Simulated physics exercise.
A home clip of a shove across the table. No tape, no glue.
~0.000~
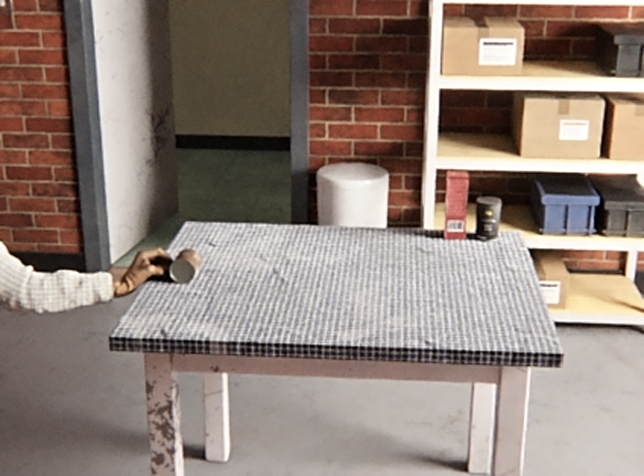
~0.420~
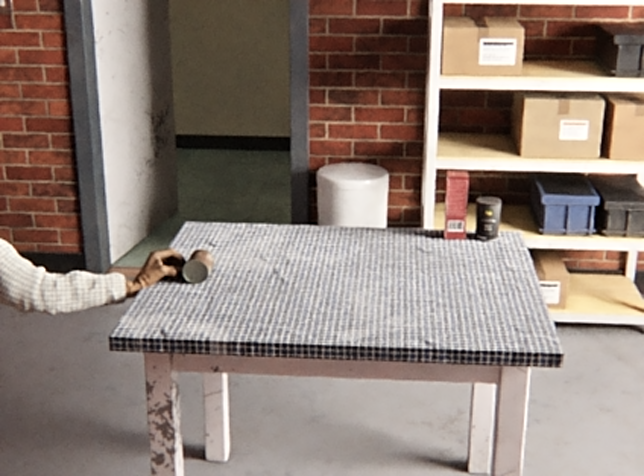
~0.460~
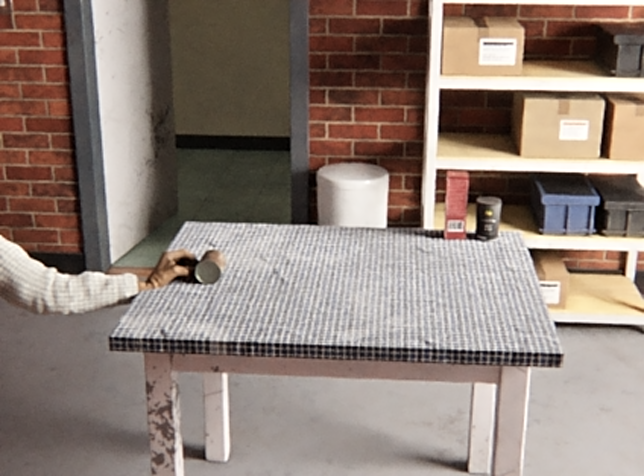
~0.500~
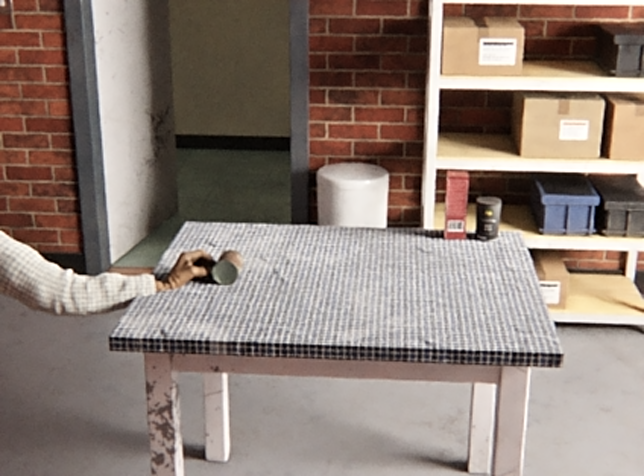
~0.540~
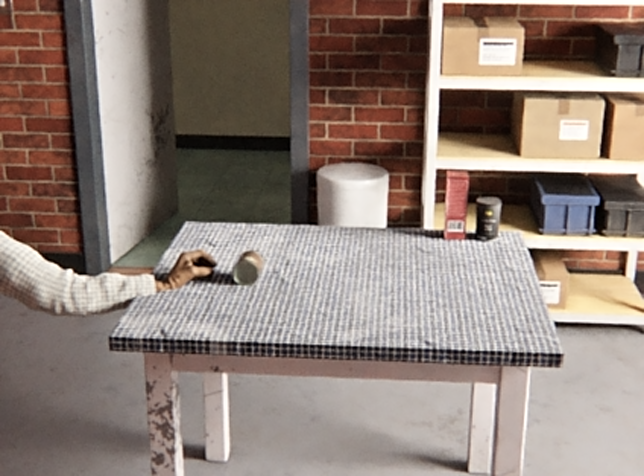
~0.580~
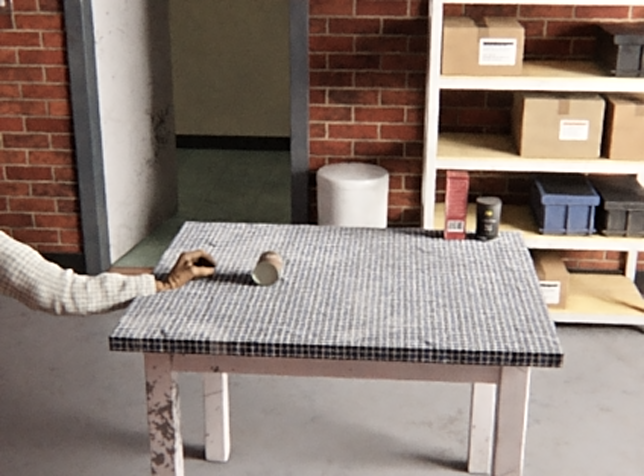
A gloved-looking hand in a pale knit sleeve pushed a small brown tin lying on its side rightward across the checkered tabletop, then let go, and the tin rolled a little farther right.
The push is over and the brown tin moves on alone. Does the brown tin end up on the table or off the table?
The brown tin goes over the edge.
Around 0.78 s, brown tin displaced well along near (362, 271).
Around 1.08 s, brown tin displaced well along near (485, 275).
Around 1.38 s, brown tin now off the table.
Around 1.58 s, things are still on the move.
Finally (1.8 s), off the table, brown tin.
